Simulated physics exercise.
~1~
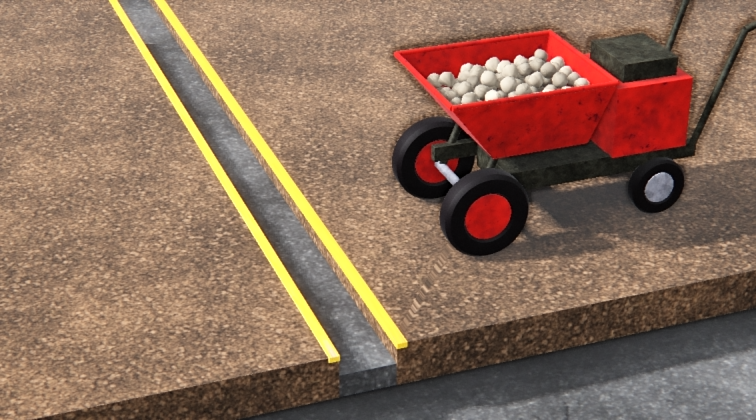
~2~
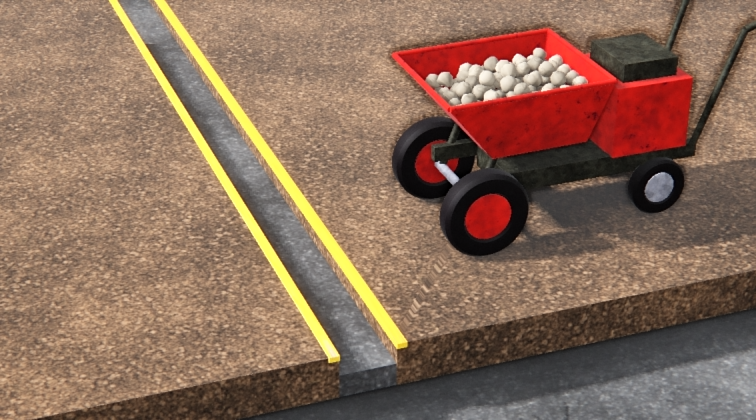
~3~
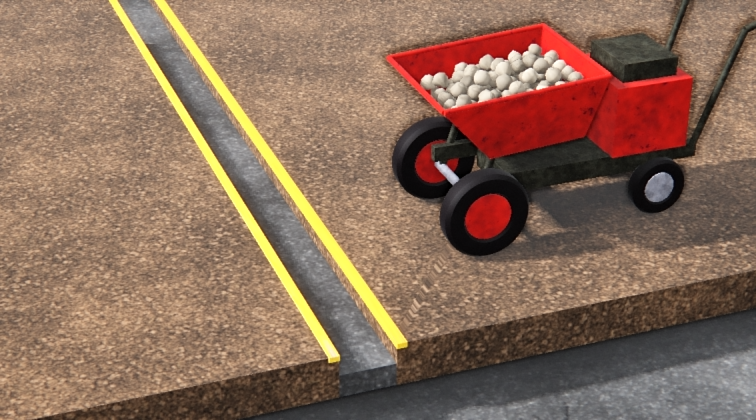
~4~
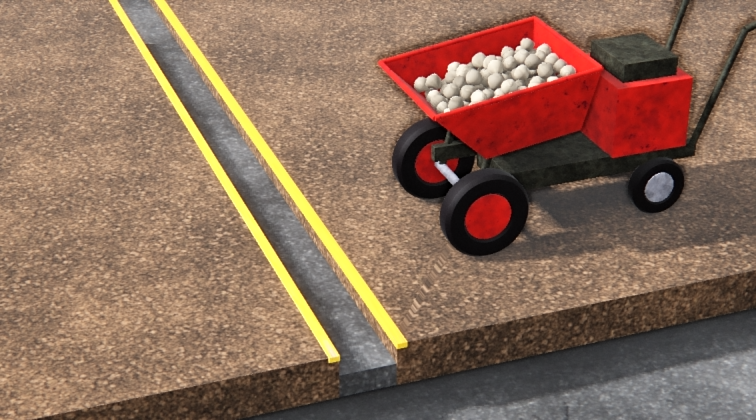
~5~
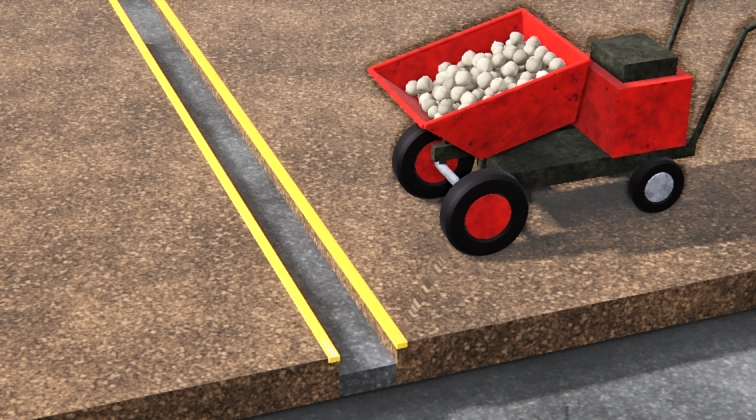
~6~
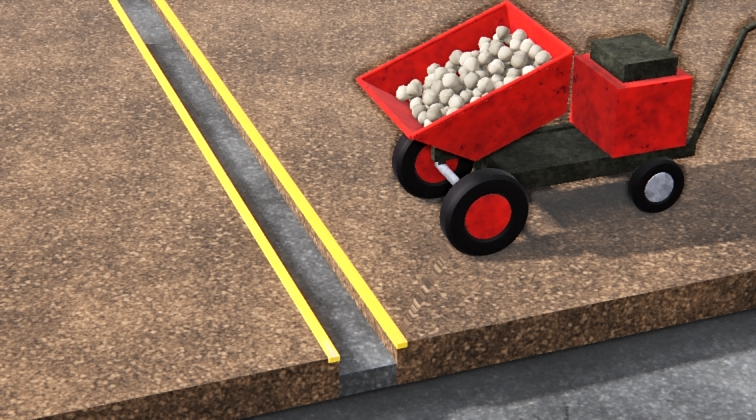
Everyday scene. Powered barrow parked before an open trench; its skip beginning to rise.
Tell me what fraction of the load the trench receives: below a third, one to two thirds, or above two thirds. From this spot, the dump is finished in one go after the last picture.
The trench receives one to two thirds.
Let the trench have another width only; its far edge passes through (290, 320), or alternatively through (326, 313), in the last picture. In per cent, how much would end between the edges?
70 % and 40 %, give or take.
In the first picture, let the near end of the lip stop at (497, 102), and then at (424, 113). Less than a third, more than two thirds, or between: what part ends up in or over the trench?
So the first position comes out as between a third and two thirds, the second as one to two thirds.
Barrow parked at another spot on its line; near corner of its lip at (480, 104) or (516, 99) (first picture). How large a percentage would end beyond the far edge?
It comes out near 10 in a hundred for the first and near 0 in a hundred for the second.
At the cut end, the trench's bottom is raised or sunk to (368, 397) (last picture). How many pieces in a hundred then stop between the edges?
I'd put it at about 80 in a hundred.
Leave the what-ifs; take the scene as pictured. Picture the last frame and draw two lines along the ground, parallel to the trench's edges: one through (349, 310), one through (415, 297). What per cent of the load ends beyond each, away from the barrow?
I'd put it near 50 in a hundred, then near 80 in a hundred.
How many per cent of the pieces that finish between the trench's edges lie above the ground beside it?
I'd estimate around 40 %.
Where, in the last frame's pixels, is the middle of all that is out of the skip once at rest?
About (300, 255).
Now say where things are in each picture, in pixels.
The first frame shows lip of the skip at (452, 109), level; top of the load at (533, 82), river pebbles; first edge of the trench at (375, 304); far edge at (310, 317), the trench under half as wide as the skip, and shallow for its width.
The second frame shows lip of the skip at (450, 110), tipped barely; top of the load at (532, 81).
The third frame shows lip of the skip at (444, 113), tipped barely; top of the load at (527, 78).
The fourth frame shows lip of the skip at (435, 118), tipped a little; top of the load at (520, 75).
The fifth frame shows lip of the skip at (424, 126), tipped a little; top of the load at (524, 65).
The sixth frame shows lip of the skip at (412, 137), tipped clearly; top of the load at (511, 60); first edge of the trench at (375, 304); far edge at (310, 317).
Soon after the last picture, skip tipped steeply; all in the skip.
A little later, skip tipped right over; about half in the skip; a stray few short of the trench; about a third in or heaped over the trench; a stray few beyond it.
Later still, skip tipped right over; about a quarter in the skip; a small part short of the trench; about half in or heaped over the trench; about a quarter beyond it.
At rest, skip tipped right over; about a quarter in the skip; a small part short of the trench; about half in or heaped over the trench; about a quarter beyond it.
